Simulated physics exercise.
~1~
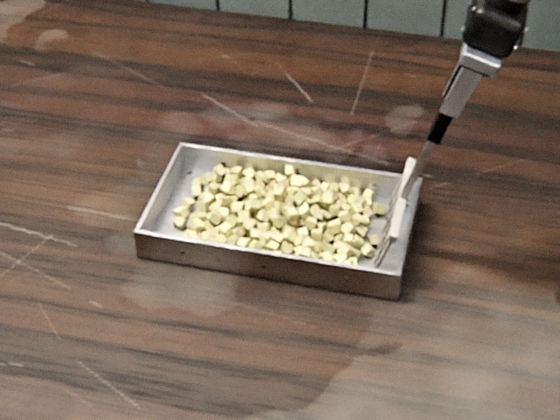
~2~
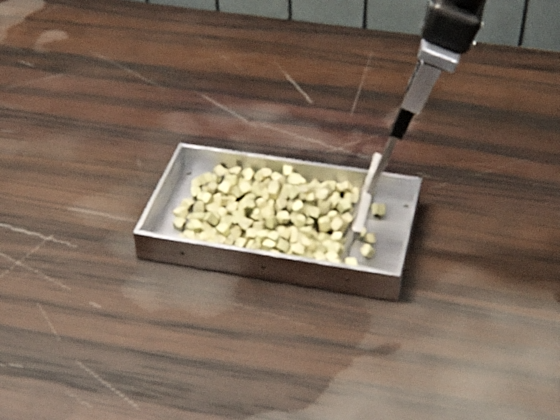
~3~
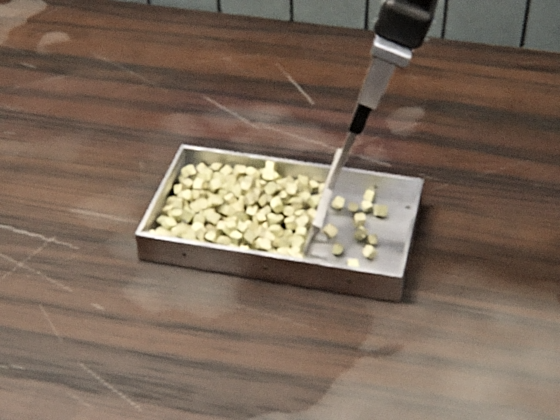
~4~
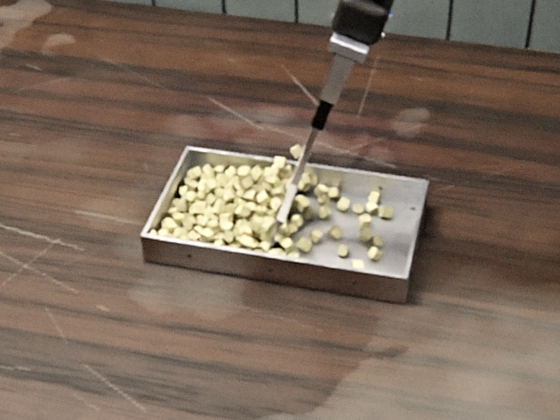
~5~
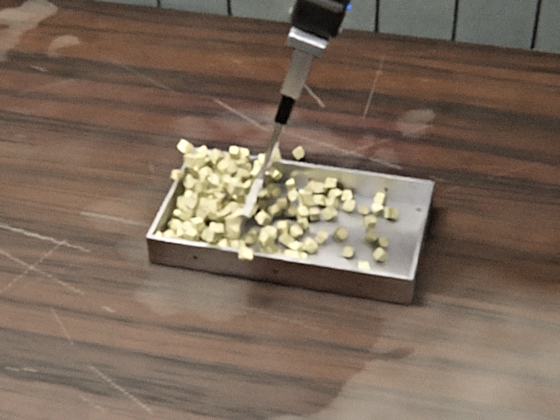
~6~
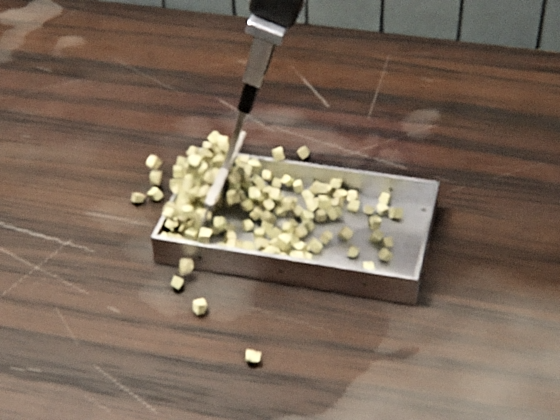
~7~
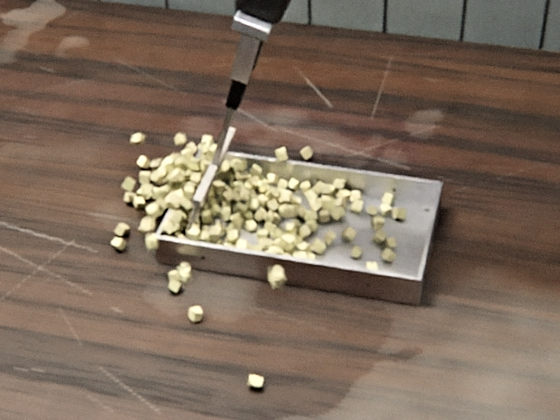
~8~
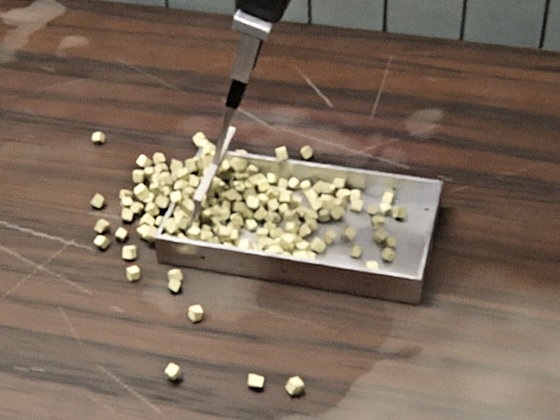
To begin with, a robotic gripper holds a pale fork at the right end of a shallow metal trough filled with small yellowish vegetable dice on a streaked brown table. The fork sweeps left through the load, pushing the pieces ahead of it and leaving a few scattered behind. As it nears the left end, the dice pile up high and begin to spill over the rim. Several tumble onto the table to the left and in front. The fork then stops near the left wall, with most dice still in the trough and a middling share lying outside.
